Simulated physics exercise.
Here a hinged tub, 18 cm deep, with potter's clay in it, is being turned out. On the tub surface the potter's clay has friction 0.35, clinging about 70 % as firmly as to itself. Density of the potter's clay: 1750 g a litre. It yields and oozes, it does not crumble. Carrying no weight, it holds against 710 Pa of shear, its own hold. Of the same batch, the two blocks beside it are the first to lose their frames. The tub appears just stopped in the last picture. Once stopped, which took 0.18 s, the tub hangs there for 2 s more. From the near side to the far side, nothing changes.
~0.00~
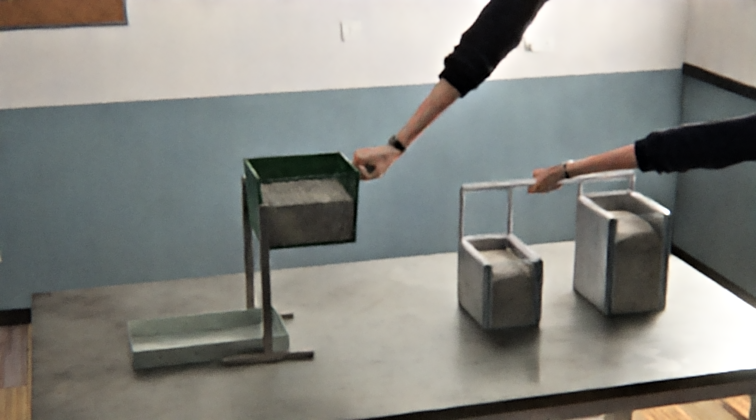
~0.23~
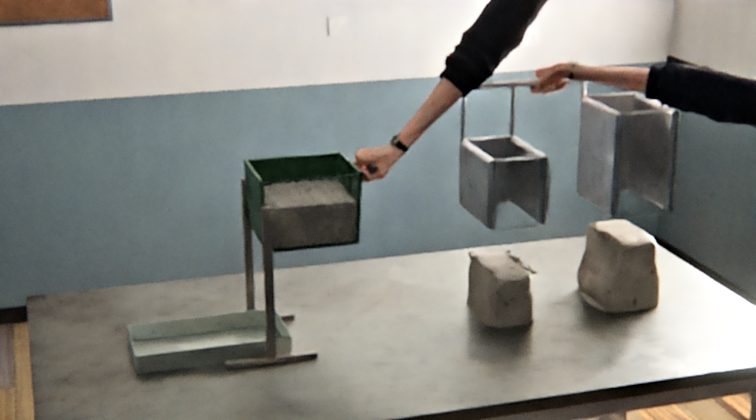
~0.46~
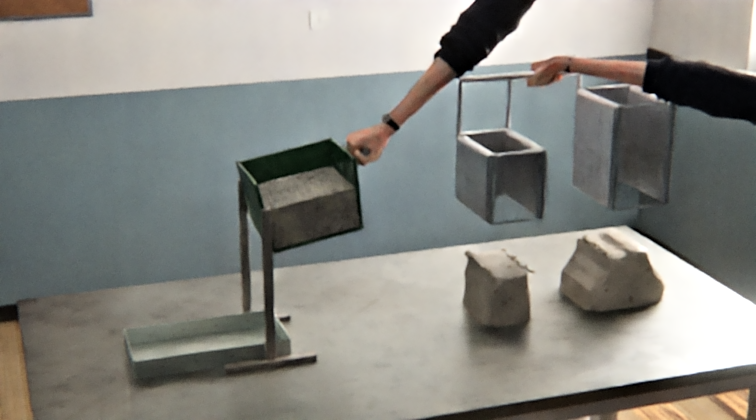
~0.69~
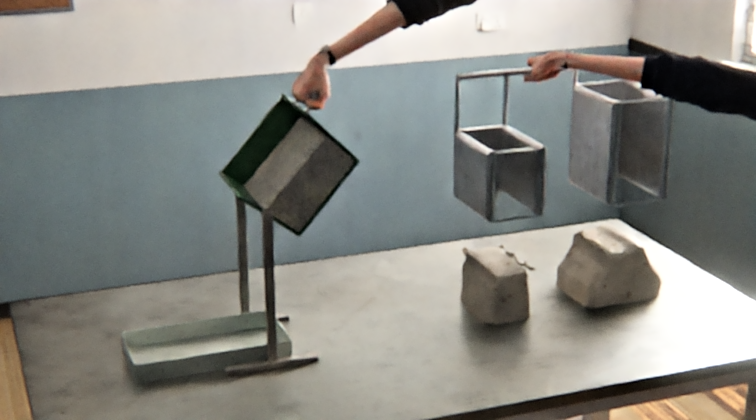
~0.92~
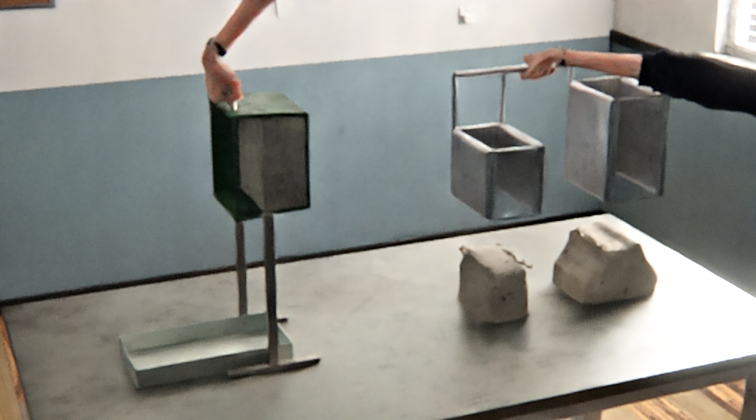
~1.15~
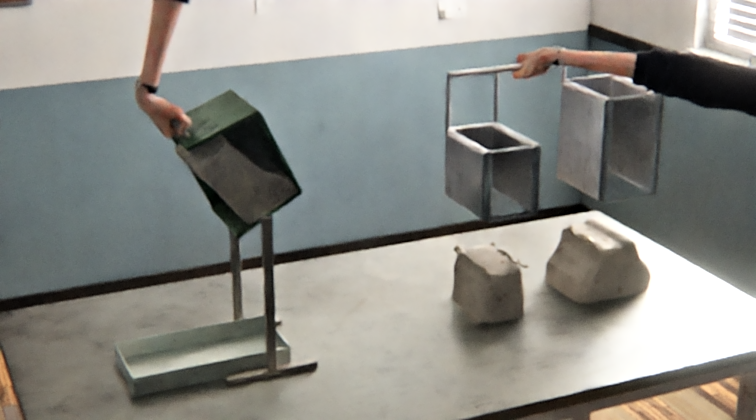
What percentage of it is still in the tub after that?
About 9 %.
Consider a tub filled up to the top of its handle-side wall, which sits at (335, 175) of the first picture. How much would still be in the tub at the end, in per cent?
About 10 per cent.
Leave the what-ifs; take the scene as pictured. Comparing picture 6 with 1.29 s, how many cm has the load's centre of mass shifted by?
Around 13 cm.
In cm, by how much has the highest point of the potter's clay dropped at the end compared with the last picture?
12 cm.
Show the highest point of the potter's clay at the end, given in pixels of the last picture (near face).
Roughly at pixel (292, 183).
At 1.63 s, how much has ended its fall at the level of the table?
About 65 per cent.
After 1.29 s, the tub is at 115 degrees and holds 37 %.
After 1.46 s, the tub is at 115 degrees and holds 11 %.
After 1.63 s, the tub is at 115 degrees and holds 9 %.
After 1.80 s, the tub is at 115 degrees and holds 9 %.
After 3.15 s, the tub is at 115 degrees and holds 9 %.
